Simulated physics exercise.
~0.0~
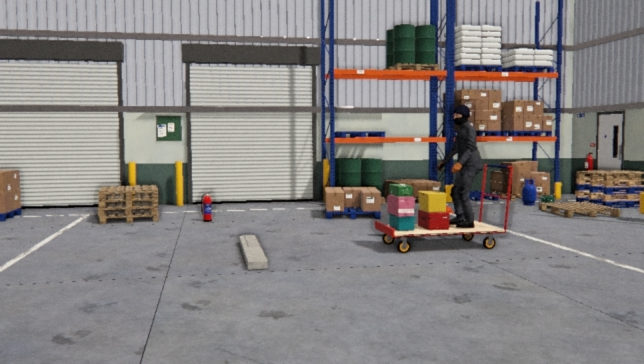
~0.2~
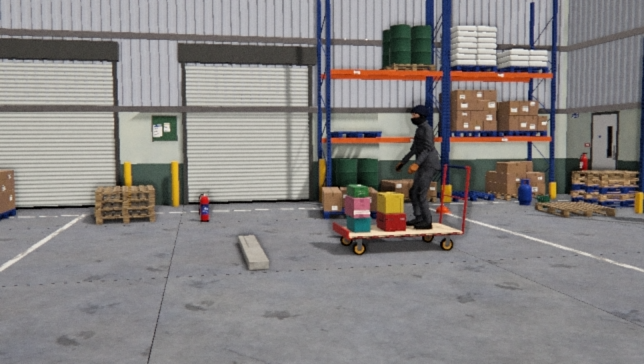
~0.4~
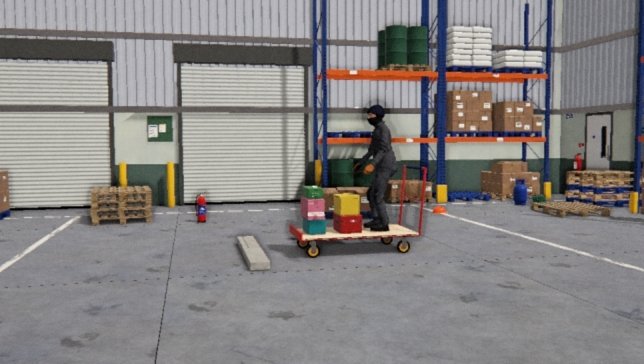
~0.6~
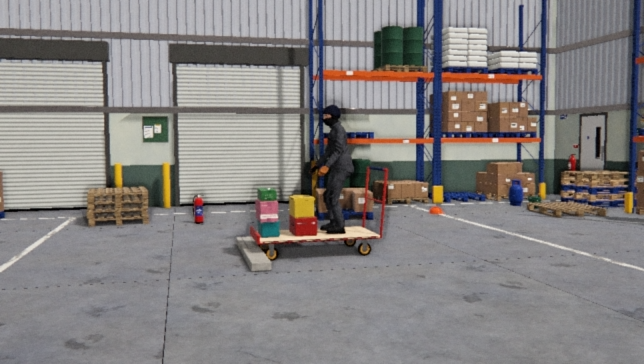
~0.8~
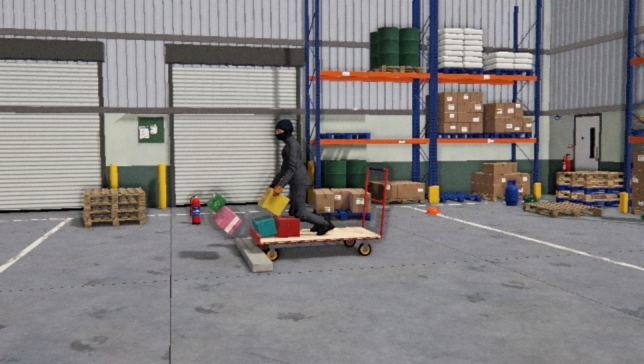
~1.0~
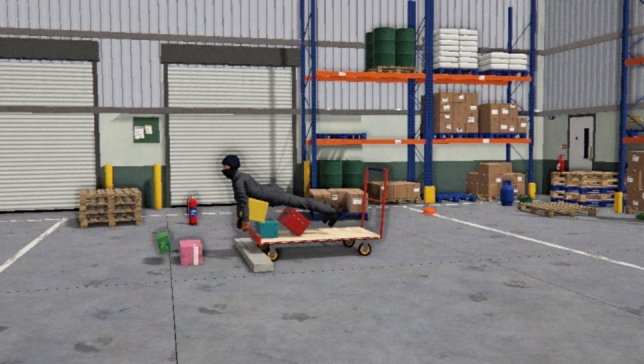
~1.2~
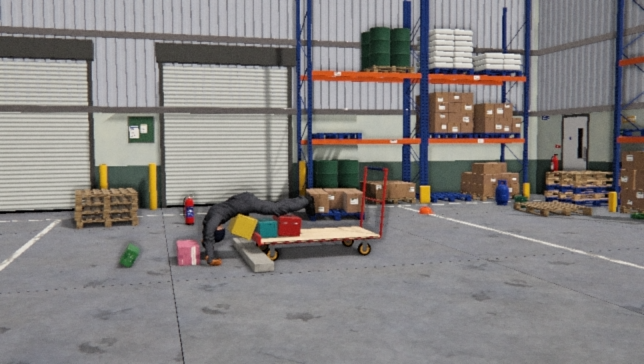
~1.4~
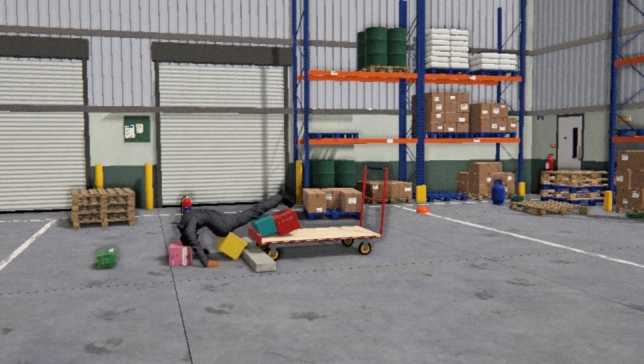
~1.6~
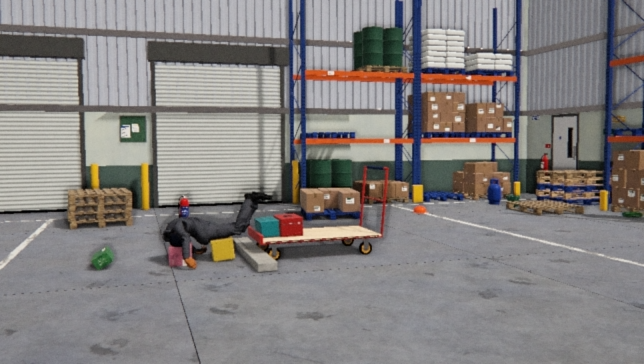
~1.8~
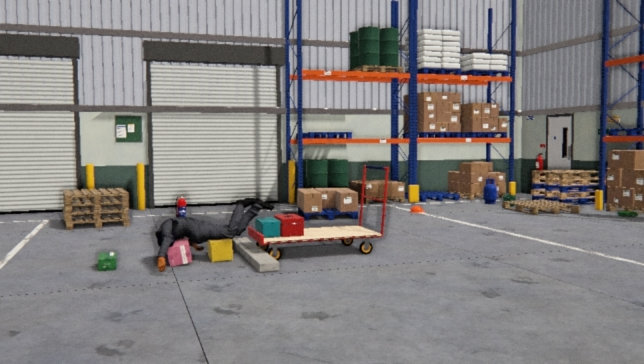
A flatbed trolley carrying a dark-clad rider and colourful boxes rolls left across a warehouse floor and stops against a low kerb, pitching the rider and several boxes over its front; the rider ends sprawled beyond the kerb, while teal and red boxes remain aboard.
